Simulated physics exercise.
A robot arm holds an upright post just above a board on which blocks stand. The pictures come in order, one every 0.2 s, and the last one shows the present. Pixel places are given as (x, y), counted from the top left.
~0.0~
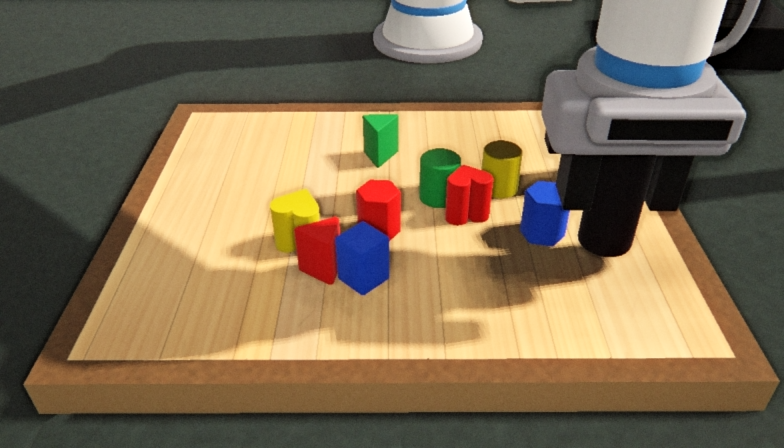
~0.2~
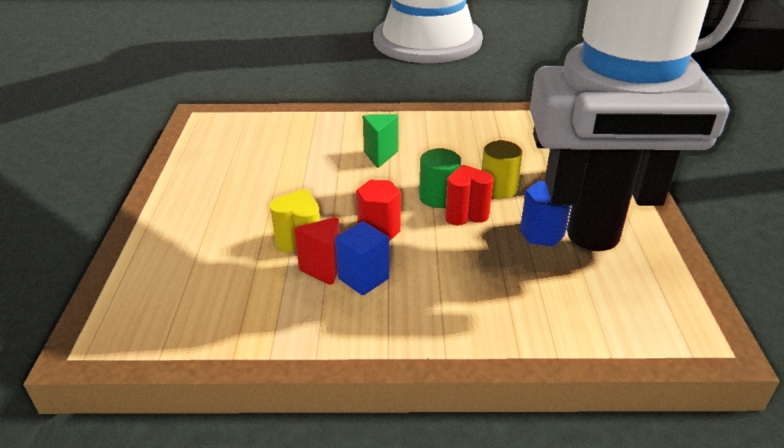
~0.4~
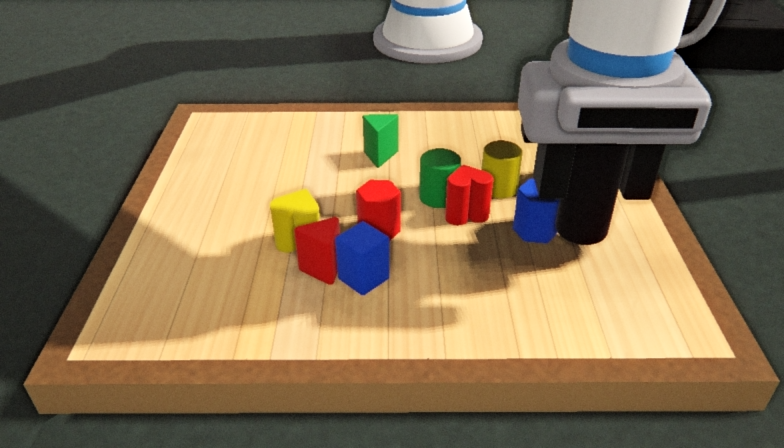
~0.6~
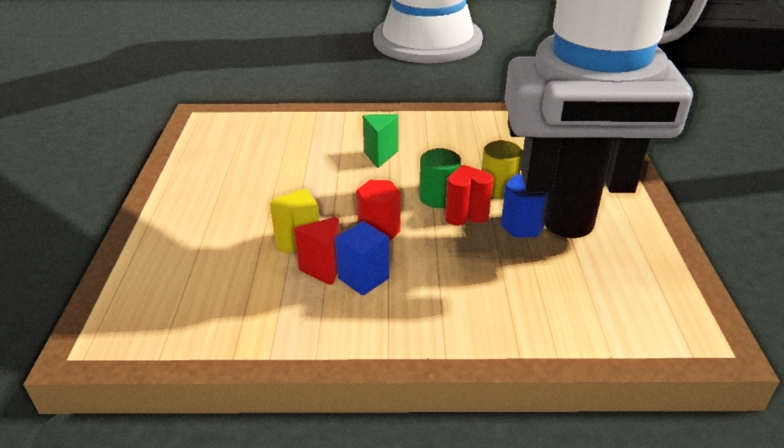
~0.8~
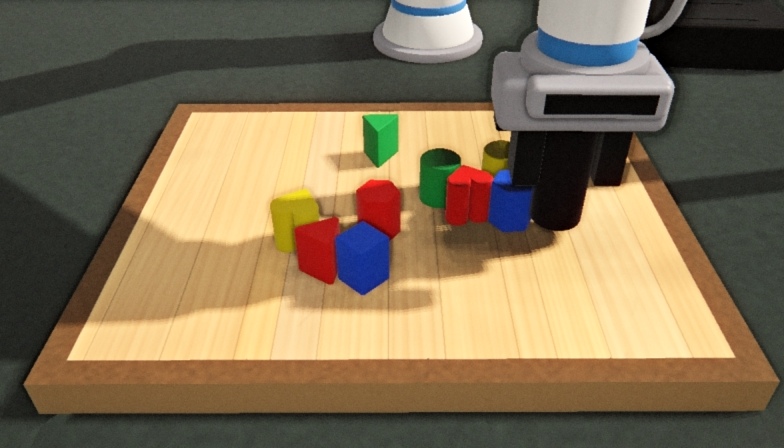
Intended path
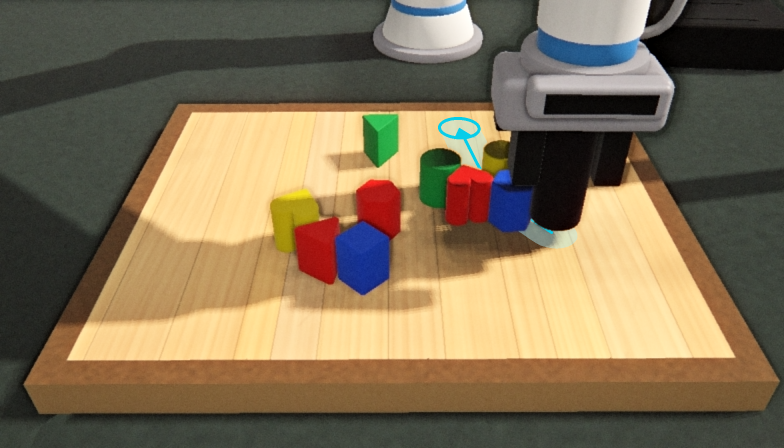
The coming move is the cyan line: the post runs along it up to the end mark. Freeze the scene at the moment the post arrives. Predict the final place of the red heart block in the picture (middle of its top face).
The point I'd pick in the picture is (436, 177).
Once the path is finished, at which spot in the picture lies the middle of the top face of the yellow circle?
Its top middle is near (444, 78).
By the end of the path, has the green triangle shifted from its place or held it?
Left where it is.
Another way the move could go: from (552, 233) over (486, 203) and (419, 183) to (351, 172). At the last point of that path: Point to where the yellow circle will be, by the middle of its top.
If I read the scene right, the answer is (489, 138).
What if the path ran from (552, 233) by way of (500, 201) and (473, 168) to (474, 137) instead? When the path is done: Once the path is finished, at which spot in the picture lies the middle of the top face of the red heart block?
Final place: (427, 179).
The line goes from (552, 233) through (486, 178) to (459, 128).
The first path, step by step. One third of the way, post (503, 181); green circle (431, 155); red heart block (436, 177), turned 40° clockwise; yellow circle (488, 135); blue six-sided block (469, 168), turned 105° anticlockwise.
Two thirds of the way, post (476, 146); green circle (431, 155); red heart block (436, 177), turned 40° clockwise; yellow circle (464, 104); blue six-sided block (469, 167), turned 110° anticlockwise.
At the end, post (460, 115); green triangle unmoved; green circle (431, 155); red heart block (436, 177), turned 40° clockwise; yellow circle (444, 78); blue six-sided block (469, 167), turned 110° anticlockwise.
